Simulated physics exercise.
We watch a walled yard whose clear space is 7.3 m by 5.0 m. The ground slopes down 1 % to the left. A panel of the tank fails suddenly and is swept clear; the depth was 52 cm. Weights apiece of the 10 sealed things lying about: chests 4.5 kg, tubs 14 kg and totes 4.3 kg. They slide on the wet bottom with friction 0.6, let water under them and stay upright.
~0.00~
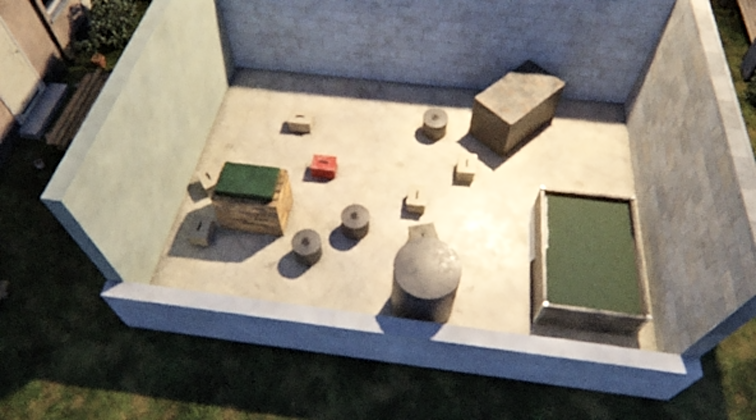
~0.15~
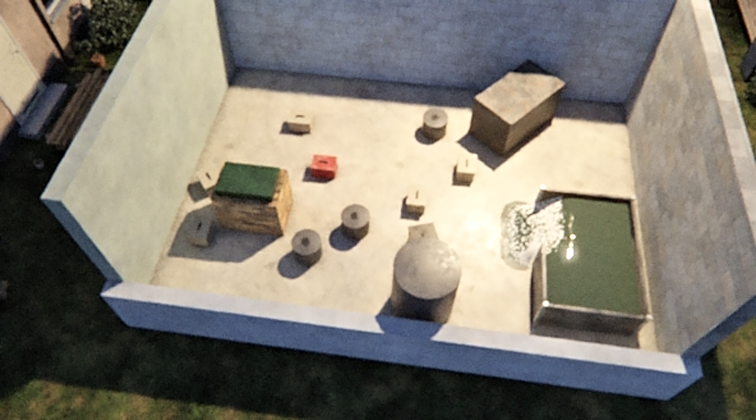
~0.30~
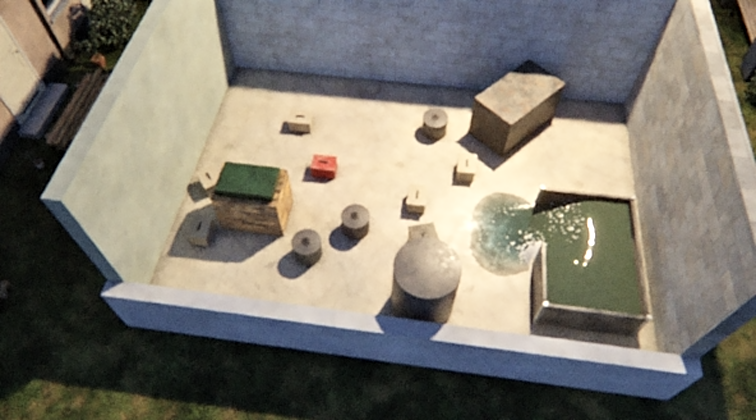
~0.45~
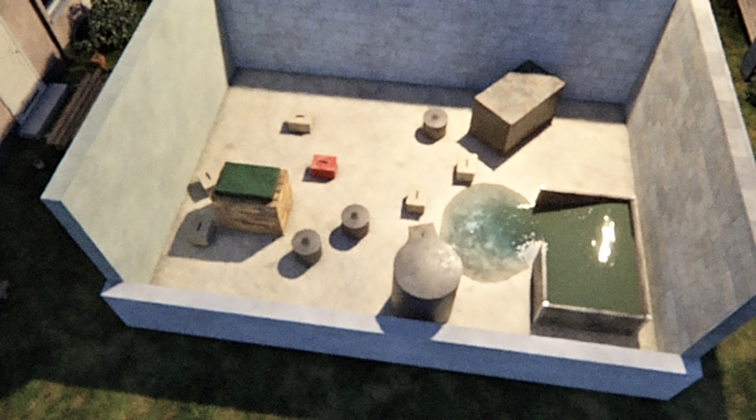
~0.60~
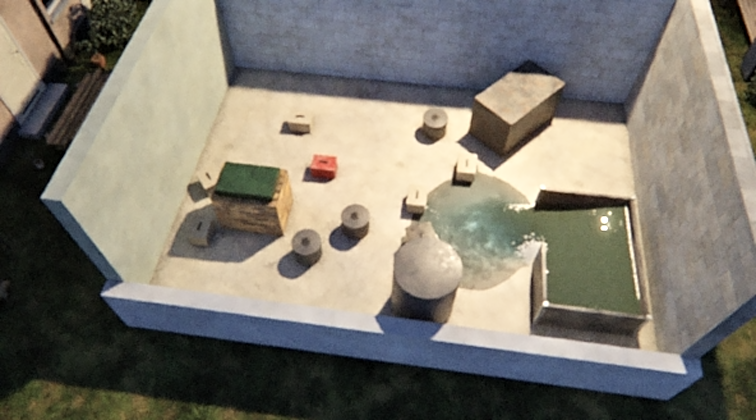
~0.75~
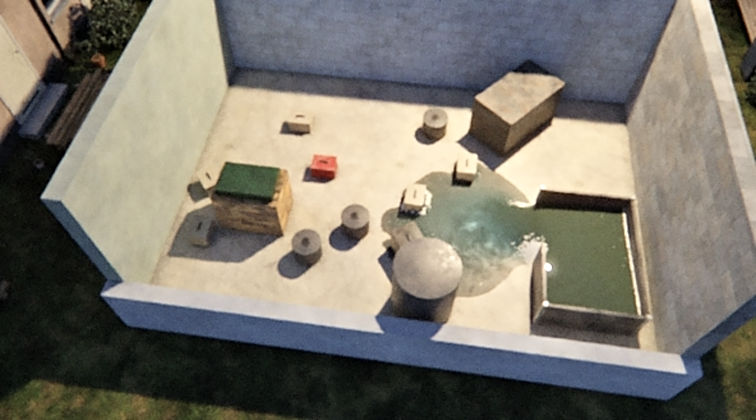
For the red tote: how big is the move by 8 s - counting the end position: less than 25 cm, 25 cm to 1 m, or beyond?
The red tote travels far.
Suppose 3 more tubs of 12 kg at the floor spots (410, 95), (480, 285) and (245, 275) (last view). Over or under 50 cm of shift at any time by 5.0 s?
In that order: Short of it, short of it, more.
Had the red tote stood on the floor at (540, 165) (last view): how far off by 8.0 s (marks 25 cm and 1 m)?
It barely shifts.
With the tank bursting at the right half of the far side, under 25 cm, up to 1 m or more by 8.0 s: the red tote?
Then the red tote barely shifts.
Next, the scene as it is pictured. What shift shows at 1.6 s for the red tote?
About 20 cm.
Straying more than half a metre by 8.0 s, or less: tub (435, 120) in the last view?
Answer: Less.
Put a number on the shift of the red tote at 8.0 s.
Roughly 200 cm.
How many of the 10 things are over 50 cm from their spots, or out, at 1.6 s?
By then 3.
After 1.6 s the red tote is near (316, 157), 0.2 m from its start, aground; 1 afloat.
After 3.6 s the red tote is near (218, 107), 2.2 m from its start, afloat; 4 afloat.
After 5.6 s the red tote is near (231, 89), 2.4 m from its start, afloat; 7 afloat.
After 8.0 s the red tote is near (272, 90), 2.0 m from its start, afloat; 7 afloat.
